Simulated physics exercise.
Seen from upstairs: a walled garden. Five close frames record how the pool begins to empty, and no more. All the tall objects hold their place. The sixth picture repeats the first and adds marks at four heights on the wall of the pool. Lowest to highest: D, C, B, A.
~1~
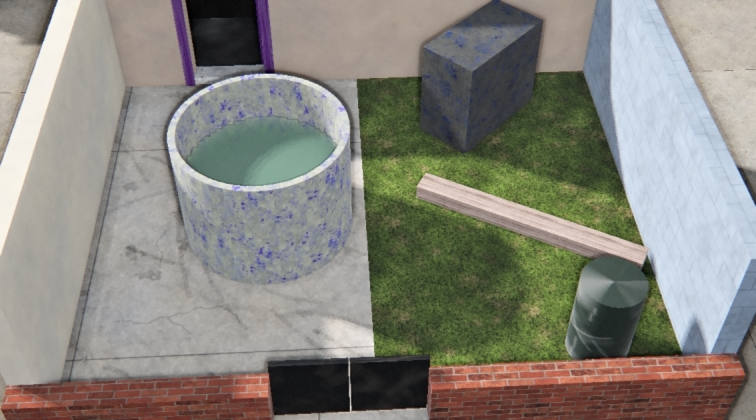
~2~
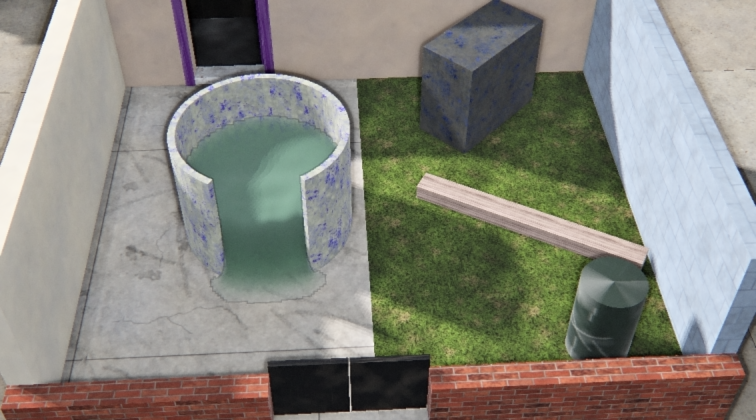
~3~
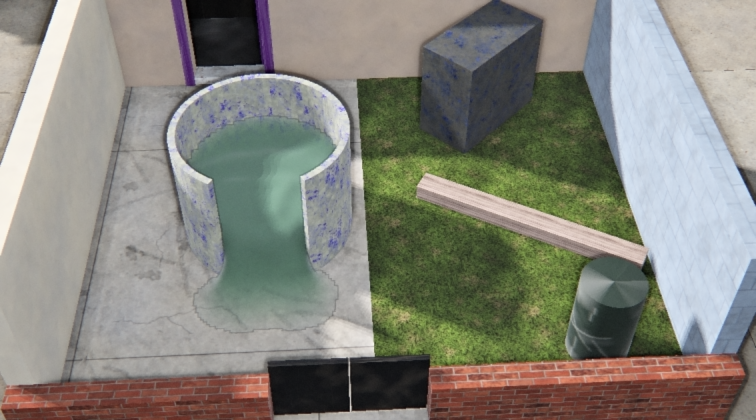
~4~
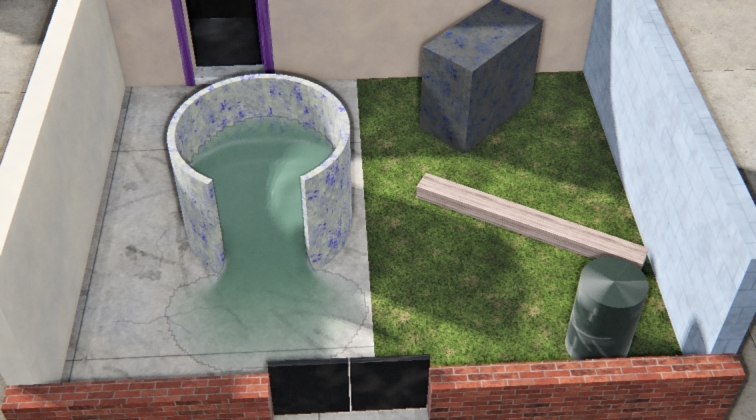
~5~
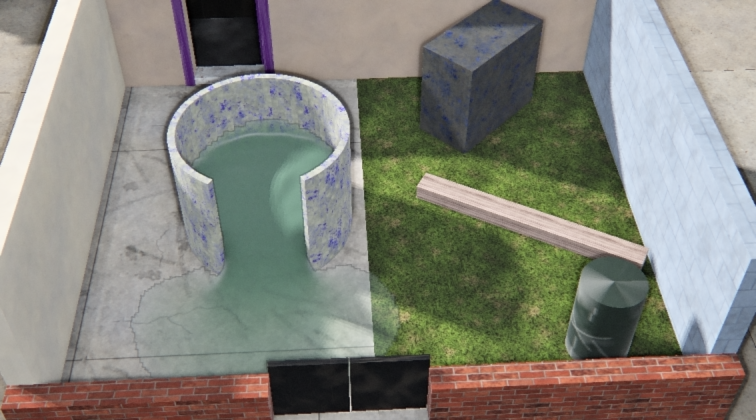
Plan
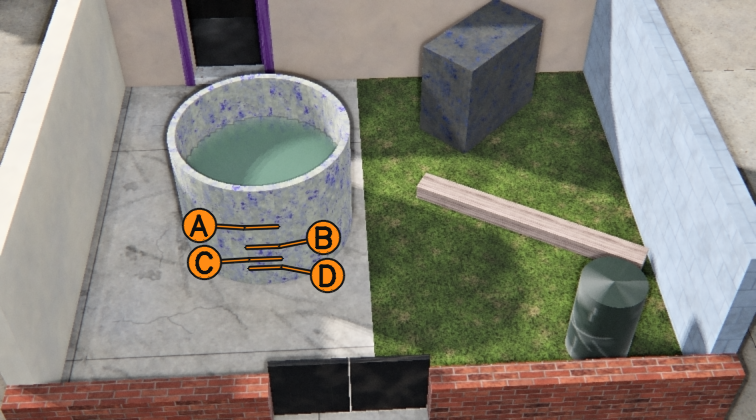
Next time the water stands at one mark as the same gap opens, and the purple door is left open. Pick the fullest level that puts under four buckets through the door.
Take A.
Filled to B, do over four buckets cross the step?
No.
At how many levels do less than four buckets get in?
All of the four.
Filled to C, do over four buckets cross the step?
No, that is safe.
On the marked copy, A at (260, 227); B at (263, 246); C at (264, 259); D at (265, 267); from the bottom up D, C, B, A.
With A, a bucket or two gets in.
With B, nothing gets over.
With C, nothing gets over.
With D, nothing gets over.
